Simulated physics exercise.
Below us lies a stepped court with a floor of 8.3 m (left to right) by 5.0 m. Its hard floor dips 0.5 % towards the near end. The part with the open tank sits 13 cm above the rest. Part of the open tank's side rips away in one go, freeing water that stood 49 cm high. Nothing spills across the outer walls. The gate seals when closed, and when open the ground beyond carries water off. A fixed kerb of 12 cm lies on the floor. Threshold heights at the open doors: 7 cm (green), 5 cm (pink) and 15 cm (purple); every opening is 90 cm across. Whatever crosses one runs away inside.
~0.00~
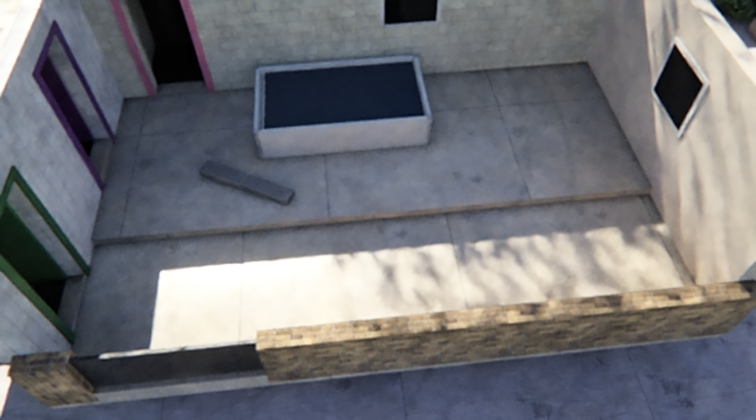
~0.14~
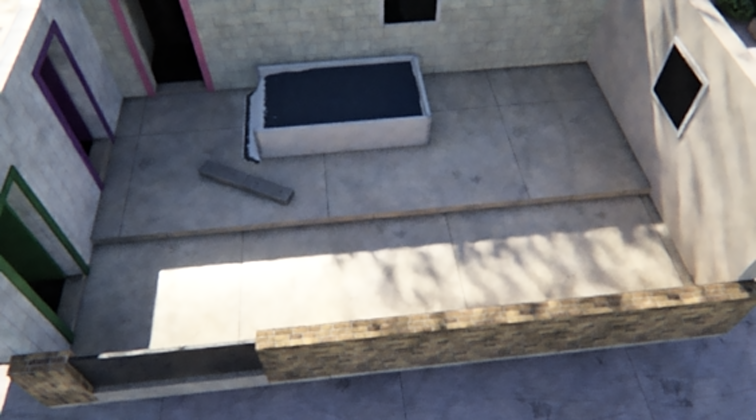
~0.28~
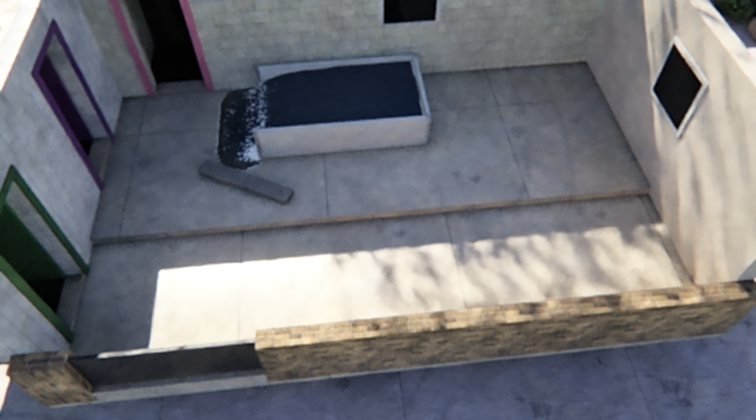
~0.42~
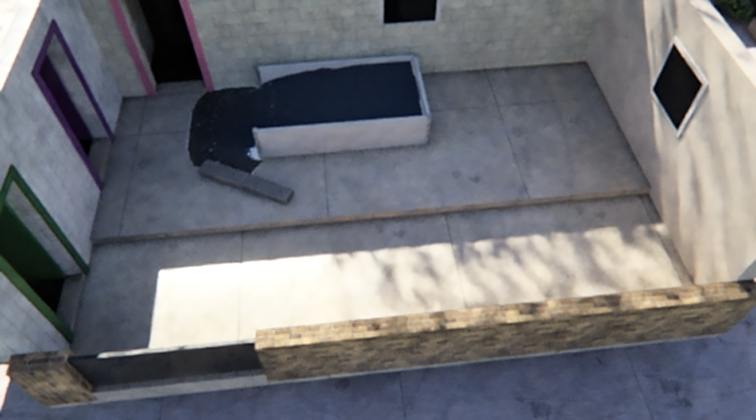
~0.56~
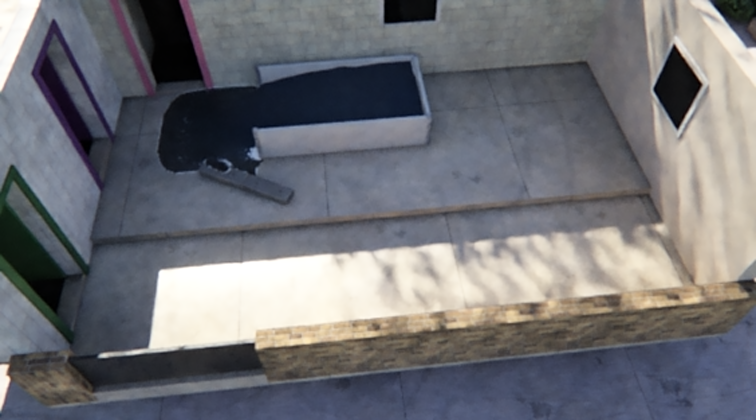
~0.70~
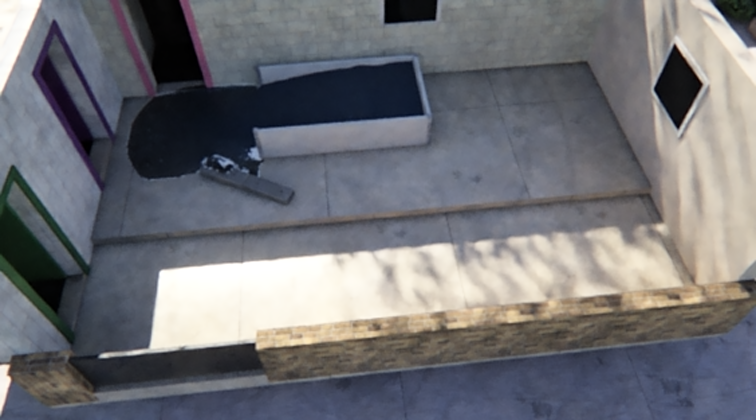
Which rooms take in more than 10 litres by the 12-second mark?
Within that time: At the green door it exceeds the limit; at the pink door it exceeds the limit; at the purple door it passes the limit.
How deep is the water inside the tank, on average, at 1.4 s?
Some 32 cm.
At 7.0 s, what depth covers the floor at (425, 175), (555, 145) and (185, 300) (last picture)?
Roughly 1, 0 and 10 cm, in turn.
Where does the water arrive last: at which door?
It is the green one.
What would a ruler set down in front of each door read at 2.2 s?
In cm: Green 2, pink 15, purple 29.
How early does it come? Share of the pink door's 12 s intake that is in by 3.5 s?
Some 40 per cent by then.
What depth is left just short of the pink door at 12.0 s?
Some 4.0 cm.
After 1.4 s water covers 15 % of the floor and is deepest (34 cm) near (123, 104); green door not reached, pink door 10 cm at the sill, 2 L in, purple door 25 cm at the sill, 6 L in.
After 2.2 s water covers 20 % of the floor and is deepest (34 cm) near (123, 104); green door 2 cm at the sill, 0 L in, pink door 15 cm at the sill, 17 L in, purple door 29 cm at the sill, 42 L in.
After 3.5 s water covers 30 % of the floor and is deepest (26 cm) near (65, 378); green door 7 cm at the sill, 0 L in, pink door 18 cm at the sill, 98 L in, purple door 23 cm at the sill, 104 L in.
After 7.0 s water covers 60 % of the floor and is deepest (13 cm) near (65, 378); green door 10 cm at the sill, 10 L in, pink door 8 cm at the sill, 223 L in, purple door 8 cm at the sill, 120 L in.
After 12.0 s water covers 65 % of the floor and is deepest (12 cm) near (589, 322); green door 6 cm at the sill, 24 L in, pink door 4 cm at the sill, 231 L in, purple door 4 cm at the sill, 121 L in.
